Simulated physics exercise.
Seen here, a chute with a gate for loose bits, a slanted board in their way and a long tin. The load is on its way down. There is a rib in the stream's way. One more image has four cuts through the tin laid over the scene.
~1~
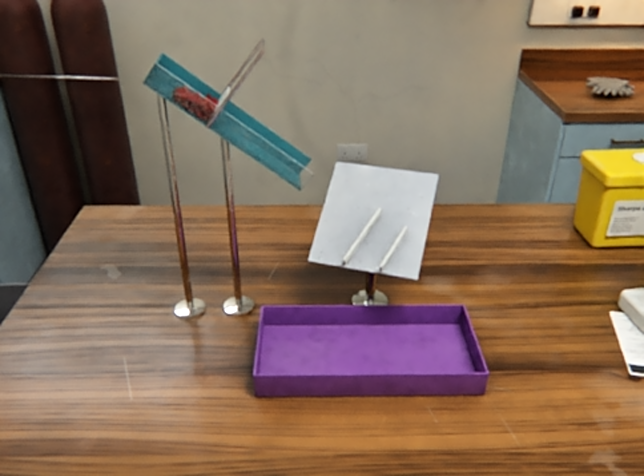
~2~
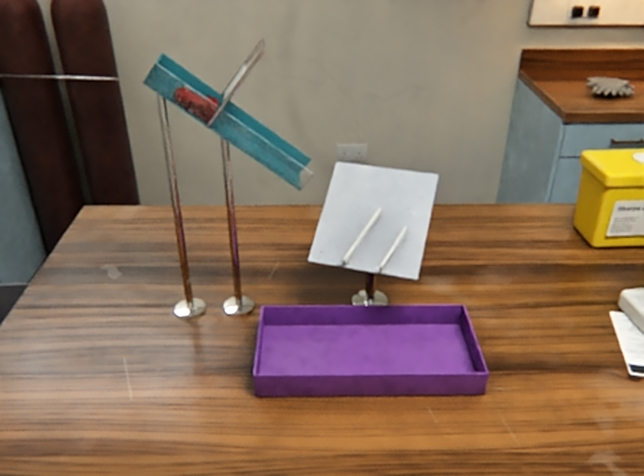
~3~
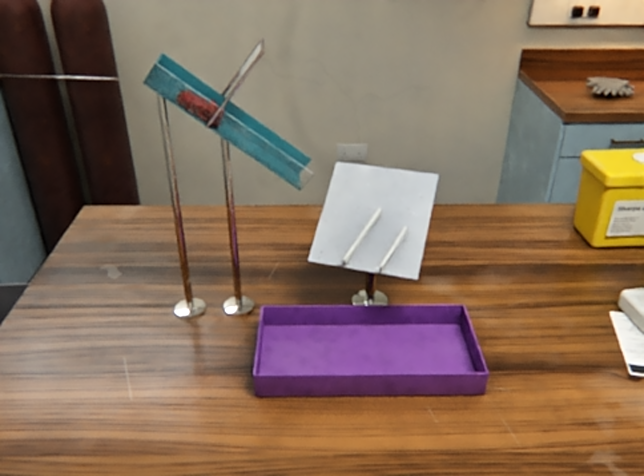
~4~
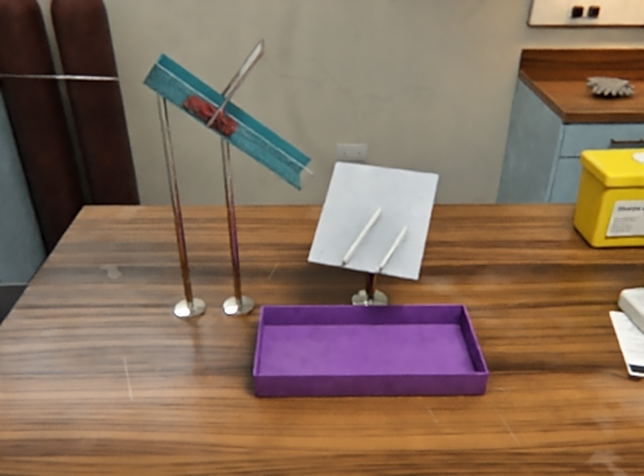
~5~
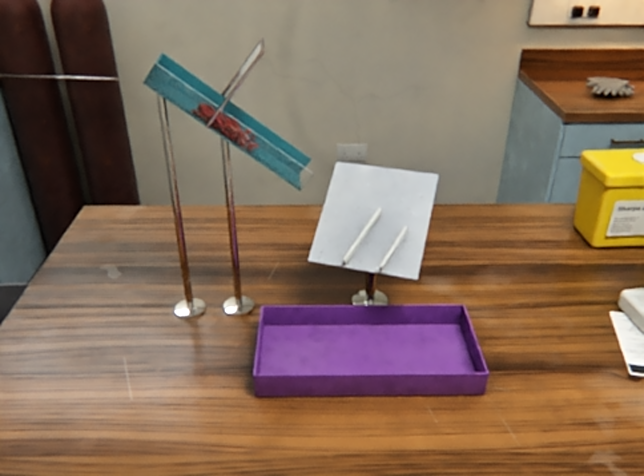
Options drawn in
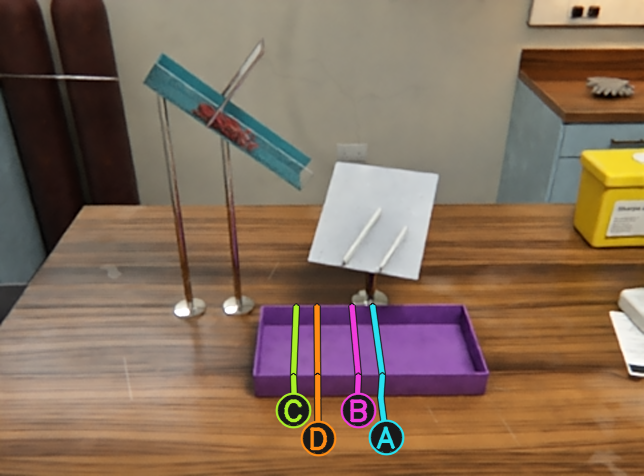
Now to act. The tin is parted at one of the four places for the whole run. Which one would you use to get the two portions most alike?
Line D does it best.
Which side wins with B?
Left.
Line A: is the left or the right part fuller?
Left.
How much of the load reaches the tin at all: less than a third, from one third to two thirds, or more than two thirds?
About that: More than two thirds.
On the marked copy, line A crosses the front rim at (382, 374); line B crosses the front rim at (358, 374); line C crosses the front rim at (293, 375); line D crosses the front rim at (317, 375).
If A is chosen, of what is caught, all on the left of the divider, none on the right.
If B is chosen, of what is caught, all on the left of the divider, none on the right.
If C is chosen, of what is caught, none on the left of the divider, all on the right.
If D is chosen, of what is caught, about a third on the left of the divider, about two thirds on the right.
